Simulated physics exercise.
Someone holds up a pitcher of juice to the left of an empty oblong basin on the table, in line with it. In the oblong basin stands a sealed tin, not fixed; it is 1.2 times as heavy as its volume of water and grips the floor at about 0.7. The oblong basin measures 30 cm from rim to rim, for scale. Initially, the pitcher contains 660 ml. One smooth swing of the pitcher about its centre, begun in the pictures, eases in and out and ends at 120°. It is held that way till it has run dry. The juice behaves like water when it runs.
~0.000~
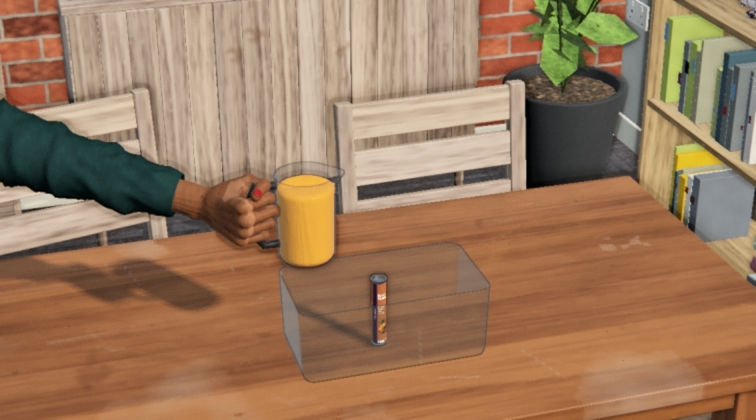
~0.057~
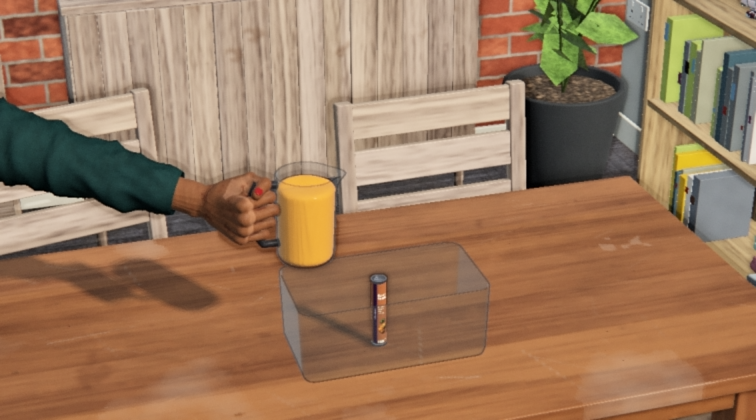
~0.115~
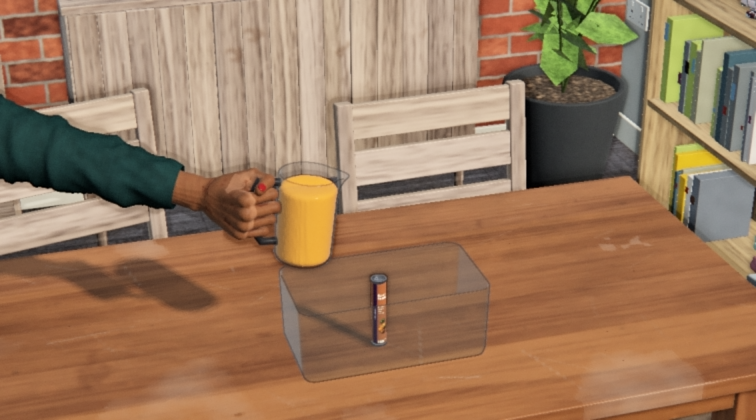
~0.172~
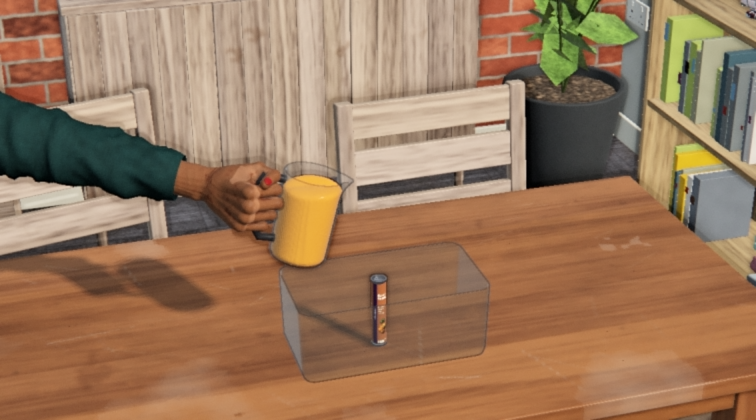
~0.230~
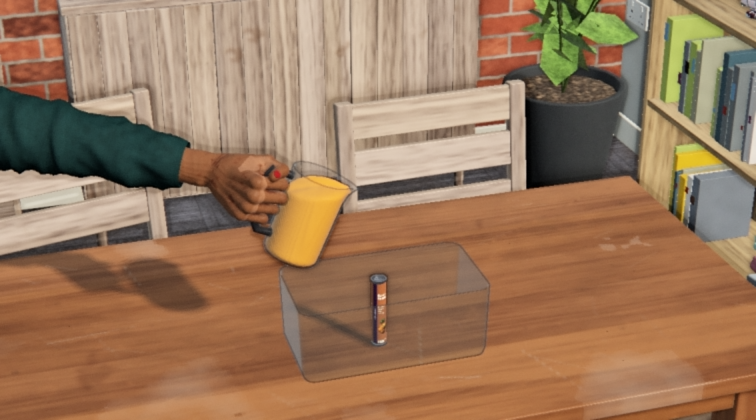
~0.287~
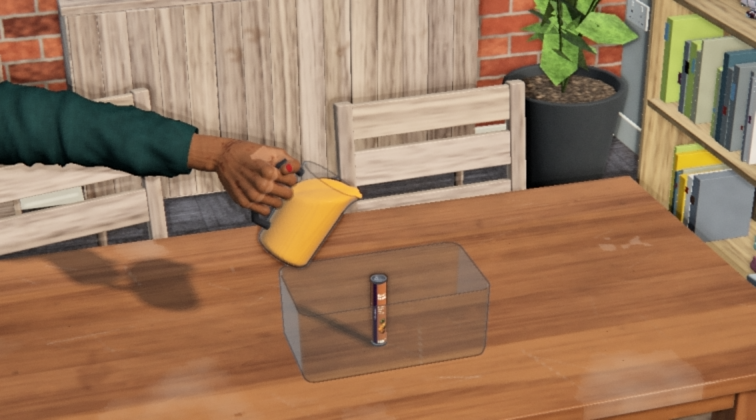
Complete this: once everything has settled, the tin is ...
Once everything has settled, the tin is lying over.
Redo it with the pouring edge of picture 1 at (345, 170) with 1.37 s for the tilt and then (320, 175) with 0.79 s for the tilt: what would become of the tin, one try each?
Try 1: Tipped over; try 2: Tipped over.
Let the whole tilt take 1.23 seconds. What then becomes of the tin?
The tin would overturn.
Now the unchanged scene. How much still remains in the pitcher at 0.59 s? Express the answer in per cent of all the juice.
60 %.
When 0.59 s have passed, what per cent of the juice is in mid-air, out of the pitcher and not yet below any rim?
Share: Roughly 20 per cent.
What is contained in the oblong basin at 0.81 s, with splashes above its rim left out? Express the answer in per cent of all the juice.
About 80 per cent.
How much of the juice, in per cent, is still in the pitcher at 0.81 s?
10 in a hundred, give or take.
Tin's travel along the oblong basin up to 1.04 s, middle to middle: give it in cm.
9 cm, roughly.
After 0.59 s the tilt is 102° and 60 per cent is still to pour; the tin stands where it began.
After 0.81 s the tilt is 120° and 9 per cent is still to pour; the tin leans 16°.
After 1.04 s the tilt is 120° and 0 per cent is still to pour; the tin lies on its side.
After 1.29 s the tilt is 120° and 0 per cent is still to pour; the tin lies on its side.
In the end the tin lies on its side.
